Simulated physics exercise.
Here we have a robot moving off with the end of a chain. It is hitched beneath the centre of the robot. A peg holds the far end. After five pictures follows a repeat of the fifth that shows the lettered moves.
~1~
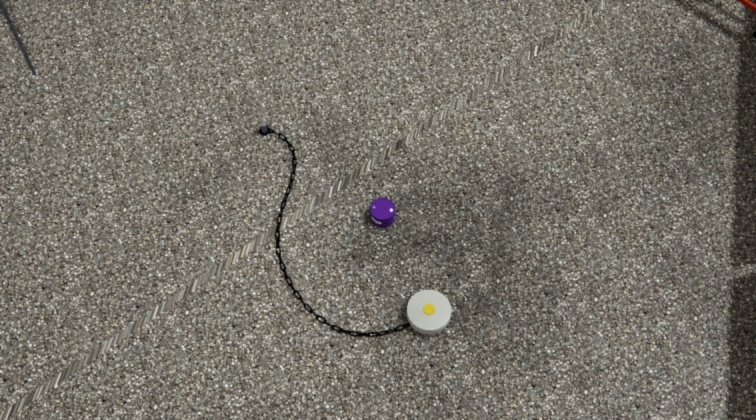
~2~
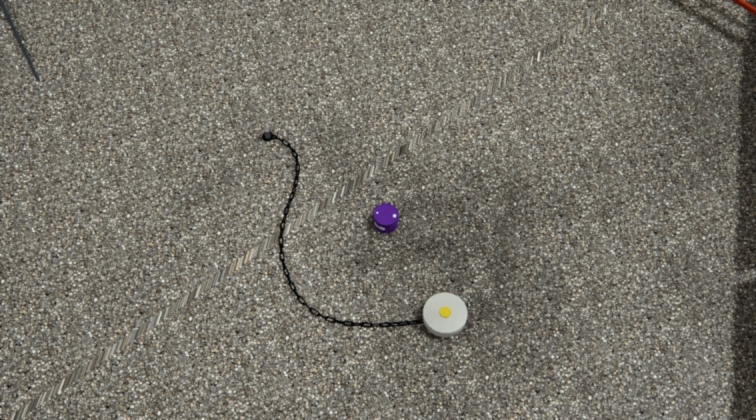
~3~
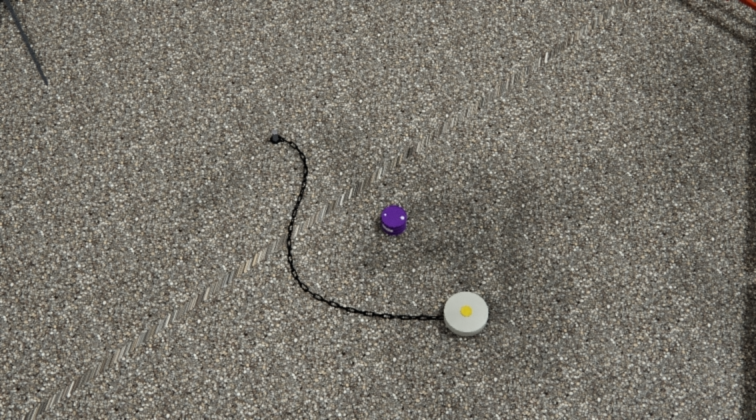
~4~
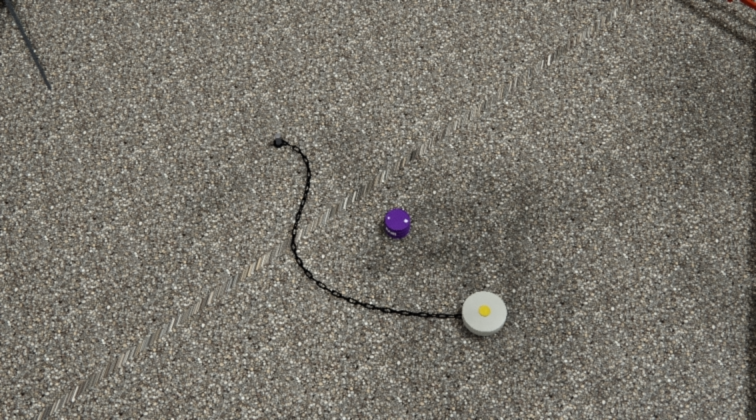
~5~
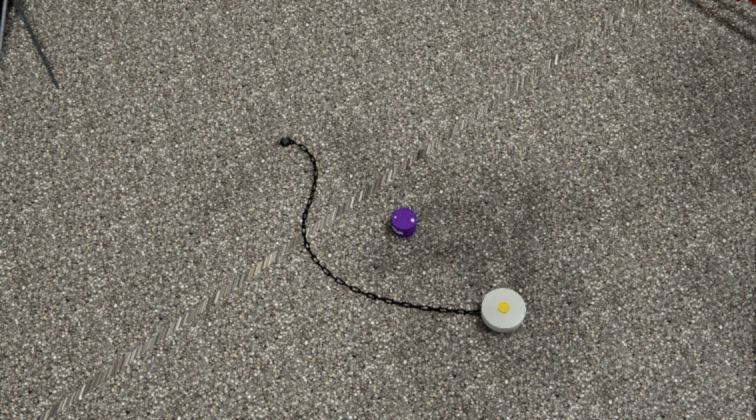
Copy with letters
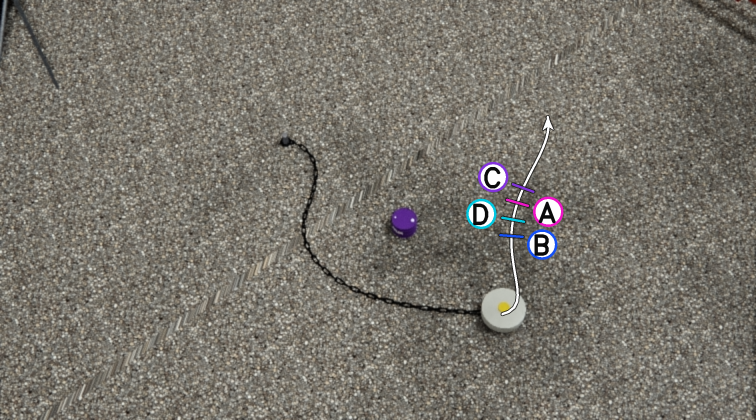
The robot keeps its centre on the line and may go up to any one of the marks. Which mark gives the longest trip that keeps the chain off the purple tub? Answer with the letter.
No farther than C.
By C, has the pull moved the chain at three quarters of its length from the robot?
By then, no.
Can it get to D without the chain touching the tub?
Yes.
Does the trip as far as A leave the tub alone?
Yes.
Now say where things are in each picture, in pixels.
In the first frame, peg (264, 127); purple tub (383, 213); robot (429, 313).
In the second frame, robot (445, 315); purple tub (386, 218).
In the third frame, robot (466, 315); purple tub (394, 220).
In the fourth frame, robot (484, 314); purple tub (397, 224).
In the fifth frame, robot (503, 311); purple tub (404, 223); peg (285, 139).
On the marked copy, A at (517, 203); B at (511, 236); C at (523, 188); D at (513, 220); the route from (502, 314) via (515, 210) to (548, 117).
Taking C. A third of the way, robot (515, 268), middle of the chain (341, 267).
Two thirds of the way, robot (513, 220), middle of the chain (346, 264).
When it is over, robot (524, 184), middle of the chain (364, 250); nothing has been touched.
As for the rest, A is safe but short; B is safe but short; D is safe but short.
